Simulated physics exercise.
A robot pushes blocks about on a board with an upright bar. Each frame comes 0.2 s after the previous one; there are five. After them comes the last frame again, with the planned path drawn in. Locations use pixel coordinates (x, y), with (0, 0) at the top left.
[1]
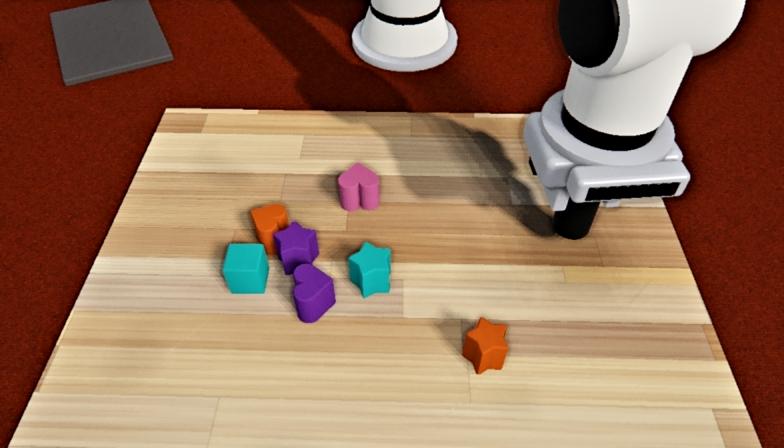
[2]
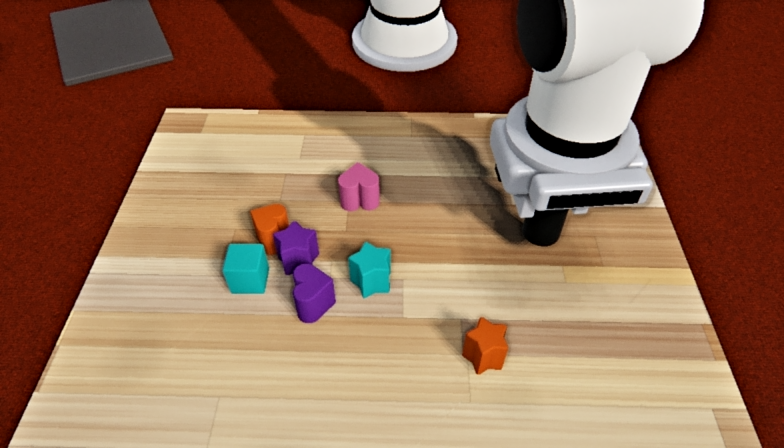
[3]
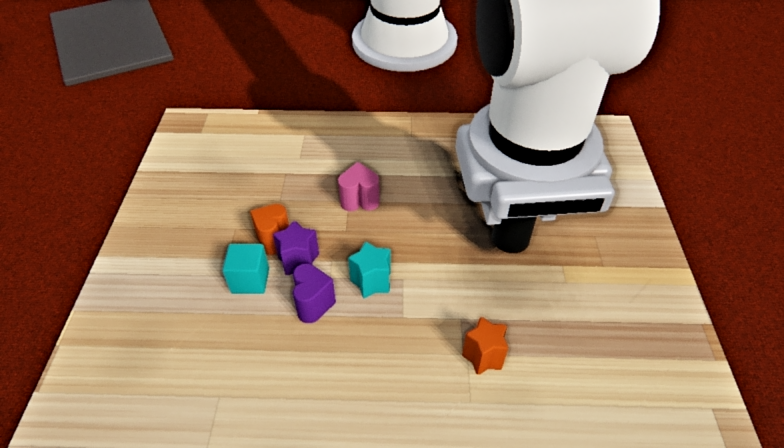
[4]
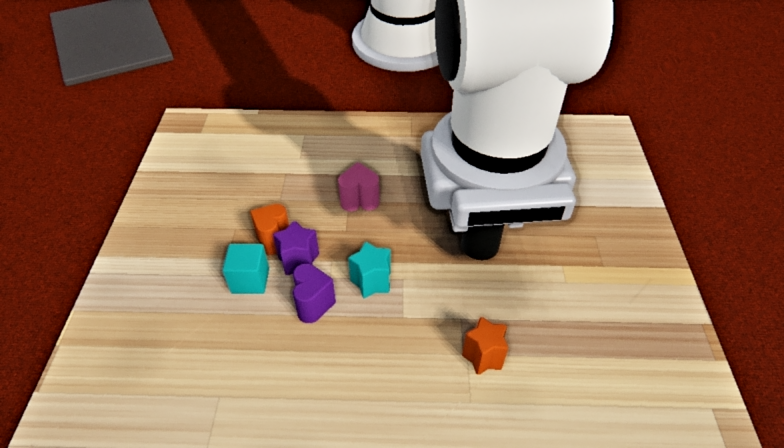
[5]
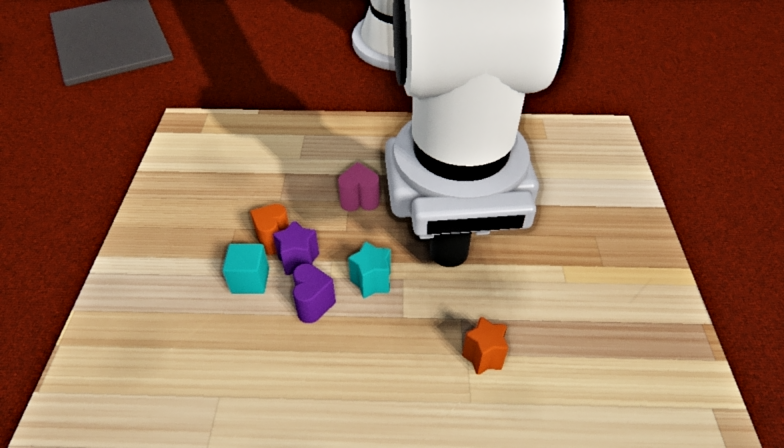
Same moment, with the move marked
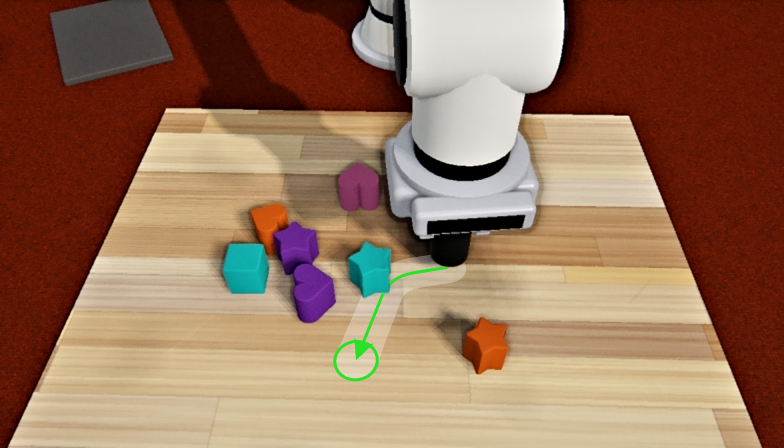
A white robot arm with a short black bar reaches over a pale wooden board on a red floor, seen from above at an angle. An orange block, purple star, purple heart, turquoise cube and turquoise star cluster left of centre, with a pink block above and an orange star lower right. The arm glides steadily left, its shadow crossing the pink block, while every block stays still.
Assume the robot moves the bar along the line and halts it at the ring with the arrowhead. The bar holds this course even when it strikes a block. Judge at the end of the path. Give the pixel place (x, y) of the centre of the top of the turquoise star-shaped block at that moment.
The centre of its top will be at (344, 272).
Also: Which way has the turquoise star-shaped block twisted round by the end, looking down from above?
Viewed from above: Clockwise.
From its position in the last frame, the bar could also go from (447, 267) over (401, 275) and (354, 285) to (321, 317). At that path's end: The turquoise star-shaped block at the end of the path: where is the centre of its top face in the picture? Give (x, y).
Its top centre lands on (279, 292).
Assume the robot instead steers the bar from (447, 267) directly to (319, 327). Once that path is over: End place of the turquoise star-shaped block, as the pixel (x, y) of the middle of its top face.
For the centre of its top, I'd go with (334, 260).
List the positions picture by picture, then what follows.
The first frame shows lower end of the bar at (570, 226), tops of blocks, purple star-shaped block at (294, 236), purple heart at (309, 281), turquoise star-shaped block at (371, 258).
The second frame shows bar at (541, 233), blocks as before.
The third frame shows bar at (511, 239), blocks as before.
The fourth frame shows bar at (480, 246), blocks as before.
The fifth frame shows bar at (449, 253), purple star-shaped block at (294, 236), purple heart at (309, 281), turquoise star-shaped block at (371, 258).
The drawn path runs from (447, 267) via (399, 277) and (375, 314), ending at (356, 360).
What follows on the original path. One third of the way, bar at (399, 263); turquoise star-shaped block at (363, 259), turned 15° anticlockwise.
Two thirds of the way, bar at (374, 301); purple heart at (302, 281); turquoise star-shaped block at (344, 272), turned 30° clockwise.
At the end, bar at (355, 347); purple star-shaped block not moved; purple heart at (302, 281); turquoise star-shaped block at (344, 272), turned 30° clockwise.
